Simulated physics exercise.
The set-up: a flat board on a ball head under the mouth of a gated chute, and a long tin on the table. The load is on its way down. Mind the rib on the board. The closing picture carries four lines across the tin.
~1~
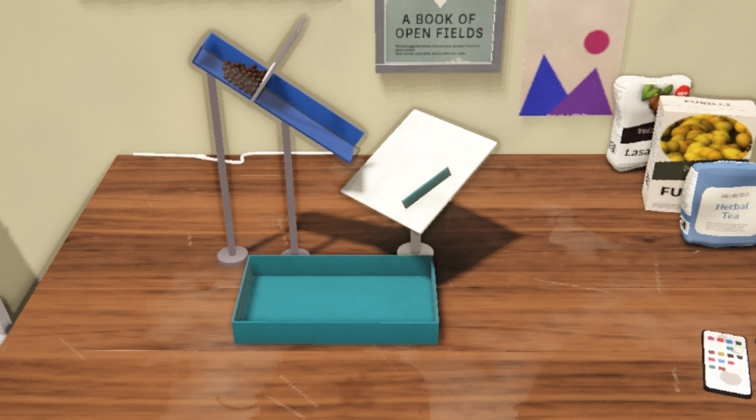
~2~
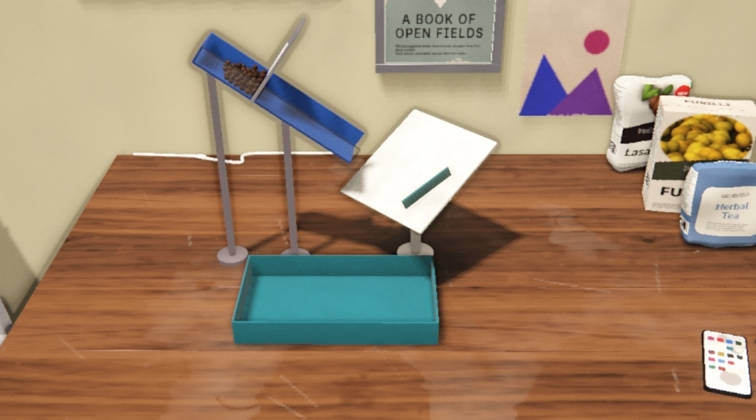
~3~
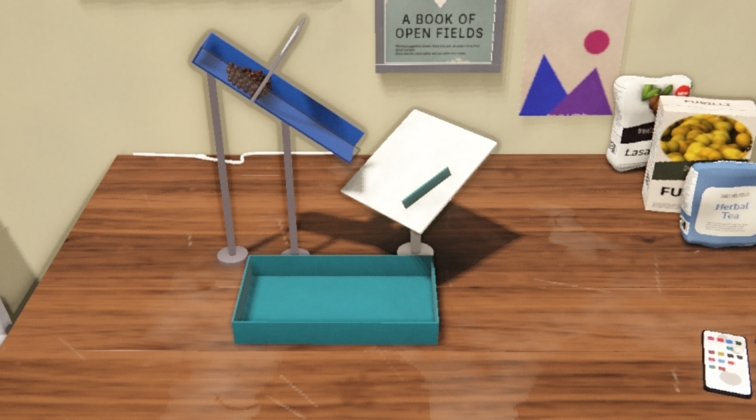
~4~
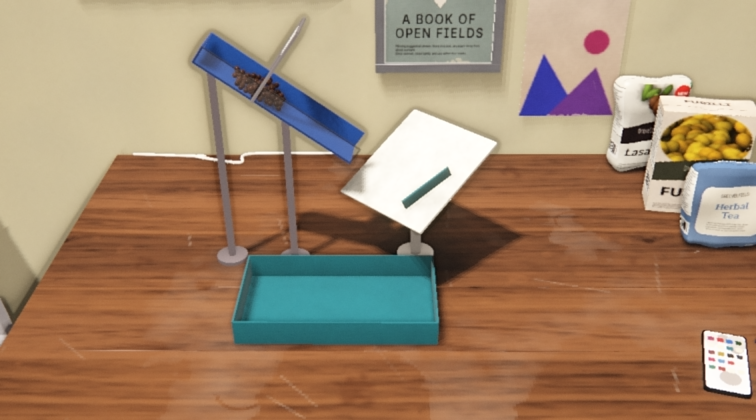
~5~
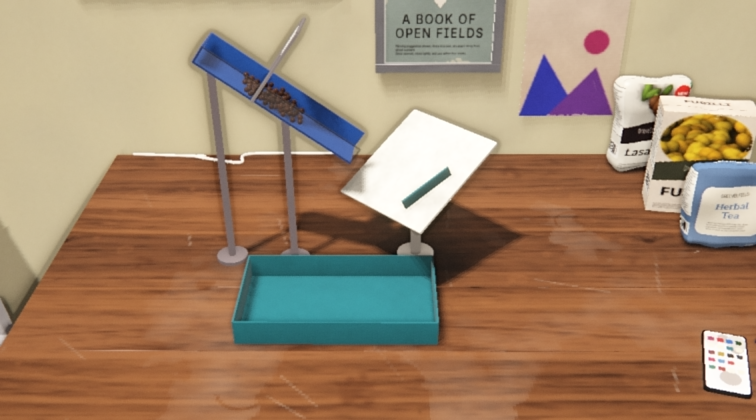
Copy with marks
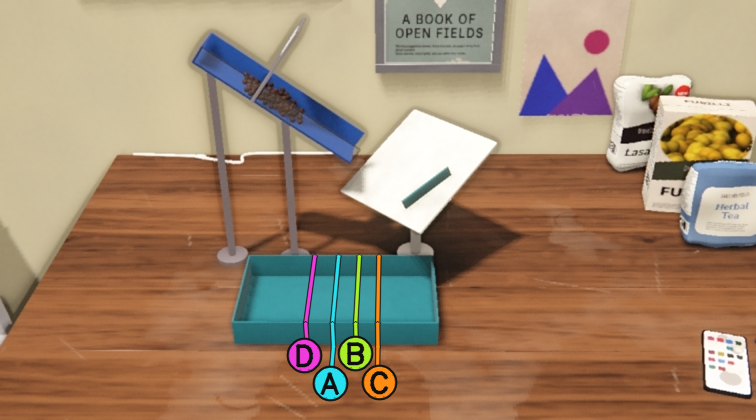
A clump of small brown balls slid a short way down a sloping blue chute, passing under the raised gate, above a tilted white board with a green strip and an empty teal tray.
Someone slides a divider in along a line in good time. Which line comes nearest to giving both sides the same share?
B.
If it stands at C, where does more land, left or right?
Left.
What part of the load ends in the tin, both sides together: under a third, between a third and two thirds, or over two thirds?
Over two thirds.
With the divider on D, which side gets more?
More lands on the right.
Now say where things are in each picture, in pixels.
In the first picture, load behind the gate (247, 77), chocolate balls; lip of the chute (352, 155), sloping gently.
In the second picture, middle of the board (417, 167), tilted gently; middle of its low edge (379, 211); of its high edge (454, 125).
In the third picture, front corners of the tin (232, 322) and (438, 323), empty; front of the load (269, 90).
In the fourth picture, middle of the load (264, 90); its front (283, 99), roughly a quarter of the way to the lip; rib from (448, 166) to (401, 202).
In the fifth picture, middle of the load (272, 99); its front (300, 122), roughly half of the way to the lip.
On the marked copy, line A crosses the front rim at (332, 322); line B crosses the front rim at (355, 322); line C crosses the front rim at (377, 322); line D crosses the front rim at (305, 322).
If A is chosen, of what is caught, about a tenth on the left of the divider, almost all on the right.
If B is chosen, of what is caught, roughly half on the left of the divider, roughly half on the right.
If C is chosen, of what is caught, the larger part on the left of the divider, roughly a quarter on the right.
If D is chosen, of what is caught, about a tenth on the left of the divider, almost all on the right.
